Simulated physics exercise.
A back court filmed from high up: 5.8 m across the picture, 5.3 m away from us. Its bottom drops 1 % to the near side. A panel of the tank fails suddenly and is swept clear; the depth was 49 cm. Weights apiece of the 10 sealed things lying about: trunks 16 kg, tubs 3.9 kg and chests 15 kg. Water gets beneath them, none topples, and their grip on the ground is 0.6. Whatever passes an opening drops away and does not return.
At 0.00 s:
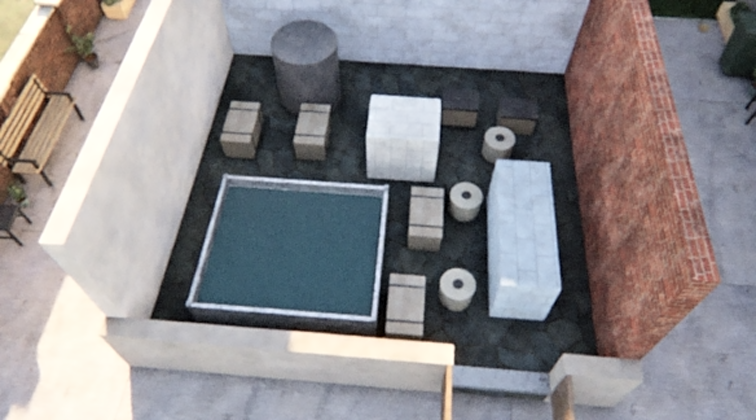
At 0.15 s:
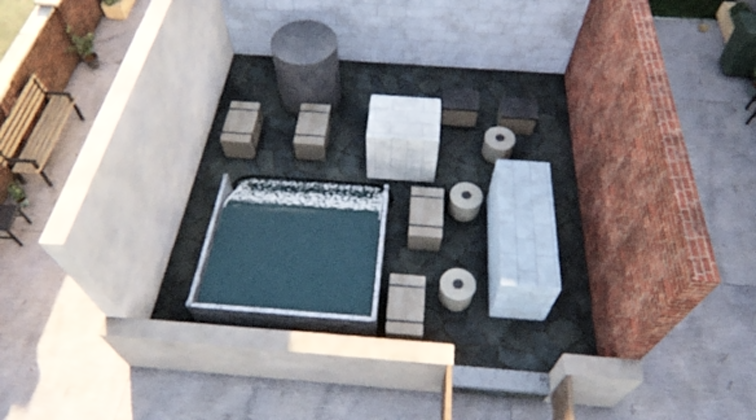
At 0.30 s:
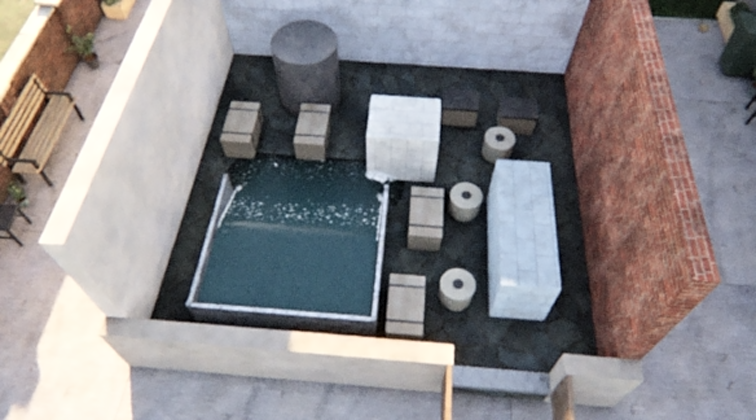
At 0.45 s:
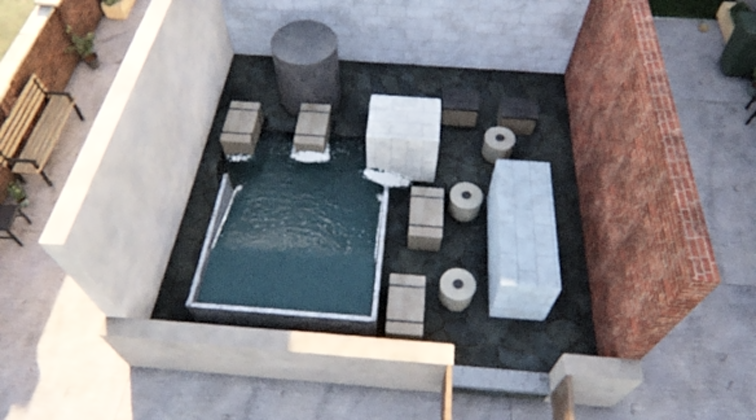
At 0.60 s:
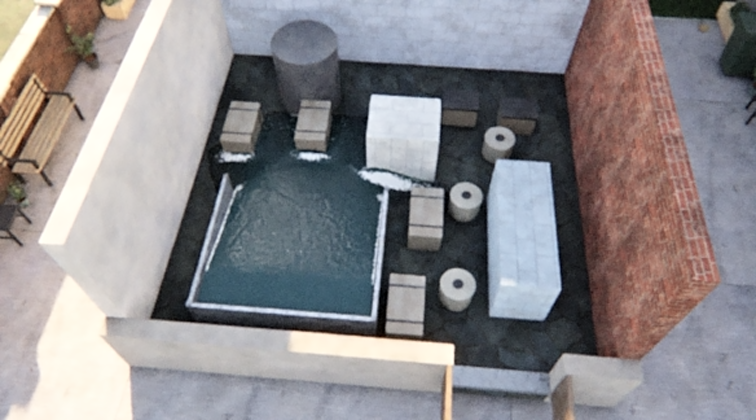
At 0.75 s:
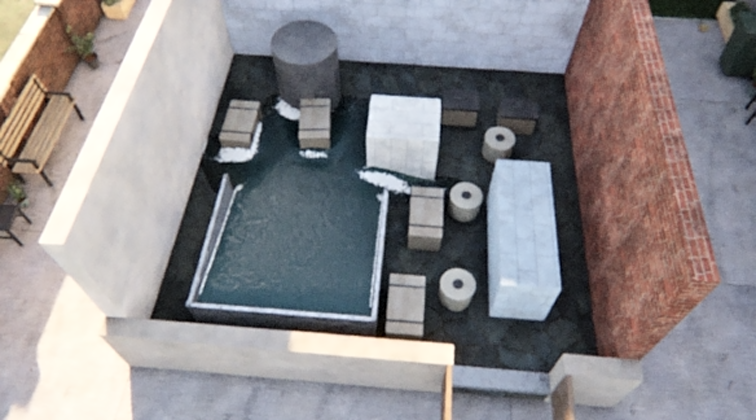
Walled back court seen from above, water bursting from the far side of a tank and spreading foaming around crates and blocks.
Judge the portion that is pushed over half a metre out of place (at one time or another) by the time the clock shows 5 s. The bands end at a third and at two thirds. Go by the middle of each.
That comes to one to two thirds.
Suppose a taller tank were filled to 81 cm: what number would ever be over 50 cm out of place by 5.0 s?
In that case 9 of them.
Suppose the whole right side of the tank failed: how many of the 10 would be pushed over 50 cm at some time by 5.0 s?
Then 7.
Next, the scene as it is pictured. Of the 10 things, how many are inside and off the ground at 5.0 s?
I count 7.
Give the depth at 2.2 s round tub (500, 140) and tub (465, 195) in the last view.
About 1 and 2 cm.
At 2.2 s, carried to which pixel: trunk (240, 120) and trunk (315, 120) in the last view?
Near (232, 66) and (365, 91).
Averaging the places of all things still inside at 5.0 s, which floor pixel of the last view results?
Around (445, 191).
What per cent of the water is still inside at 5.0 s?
About 98 per cent.
After 1.1 s 0 of 10 are over 50 cm from their spots; 1 afloat.
After 2.2 s 4 of 10 are over 50 cm from their spots; 2 afloat.
After 3.5 s 4 of 10 are over 50 cm from their spots; 4 afloat.
After 5.0 s 4 of 10 are over 50 cm from their spots, and 5 have been at some point; 7 afloat.
